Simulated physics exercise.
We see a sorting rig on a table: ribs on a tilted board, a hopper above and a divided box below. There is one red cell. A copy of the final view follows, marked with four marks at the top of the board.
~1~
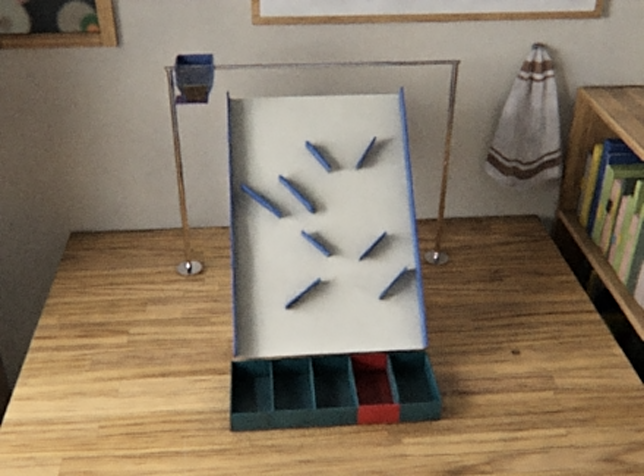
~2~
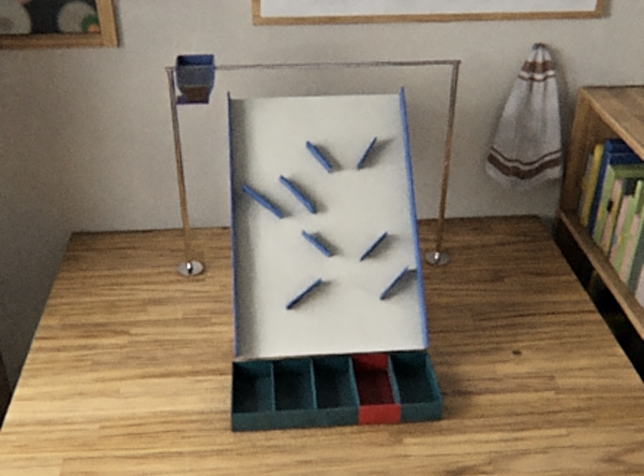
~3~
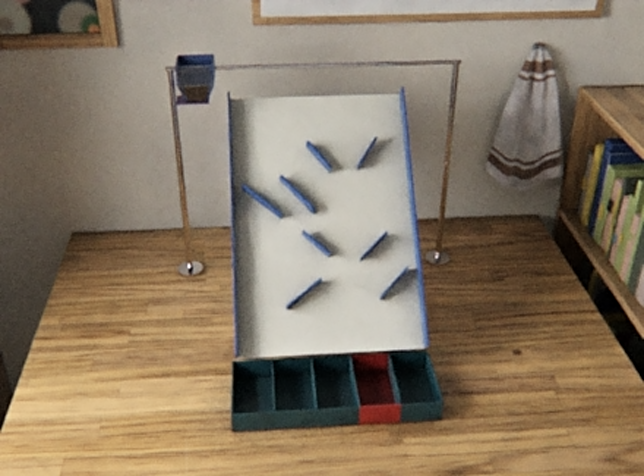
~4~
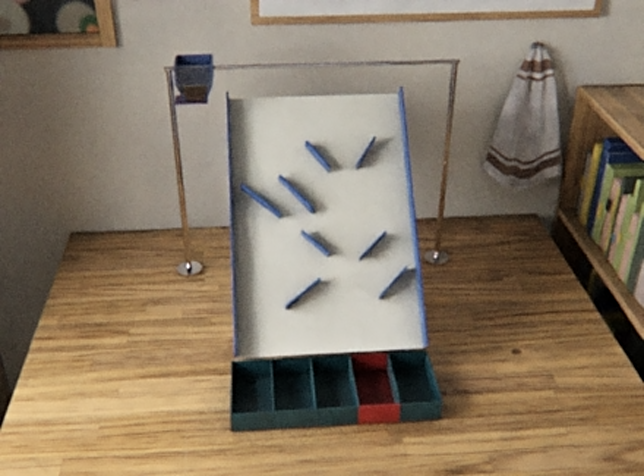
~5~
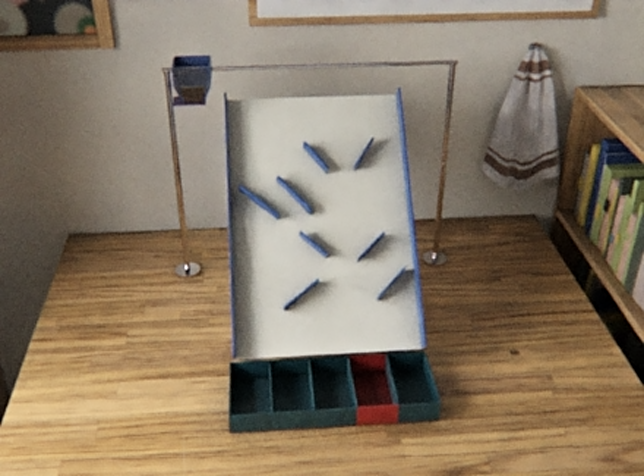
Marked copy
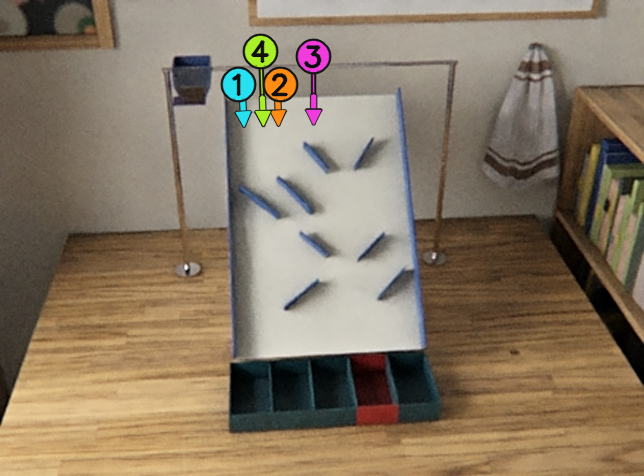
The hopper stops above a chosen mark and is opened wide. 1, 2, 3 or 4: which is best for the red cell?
It is 2.
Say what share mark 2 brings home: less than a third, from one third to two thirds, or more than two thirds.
Mark 2 gives from one third to two thirds.
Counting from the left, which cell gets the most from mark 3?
The third from the left.
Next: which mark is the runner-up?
Mark 4.
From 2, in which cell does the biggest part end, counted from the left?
It is the fourth one.
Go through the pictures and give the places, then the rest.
In the first frame, hopper at (196, 92), allspice berries, door shut.
In the second frame, ribs (307, 141) to (331, 168), (358, 165) to (376, 137), (242, 185) to (281, 214).
In the third frame, ribs (280, 175) to (315, 209), (303, 230) to (330, 253), (362, 257) to (387, 231).
In the fourth frame, ribs (285, 306) to (320, 278), (381, 296) to (407, 266).
In the fifth frame, red cell at (378, 414), number 4 of 5 from the left.
On the marked copy, mark 1 meets the board at (243, 121); mark 2 meets the board at (278, 120); mark 3 meets the board at (313, 118); mark 4 meets the board at (263, 120).
With 1, a small part in the red cell, most in other cells, a stray few outside the box.
With 2, about two thirds in the red cell, about a third in other cells, a stray few outside the box.
With 3, a small part in the red cell, most in other cells.
With 4, about a third in the red cell, about two thirds in other cells, a stray few outside the box.
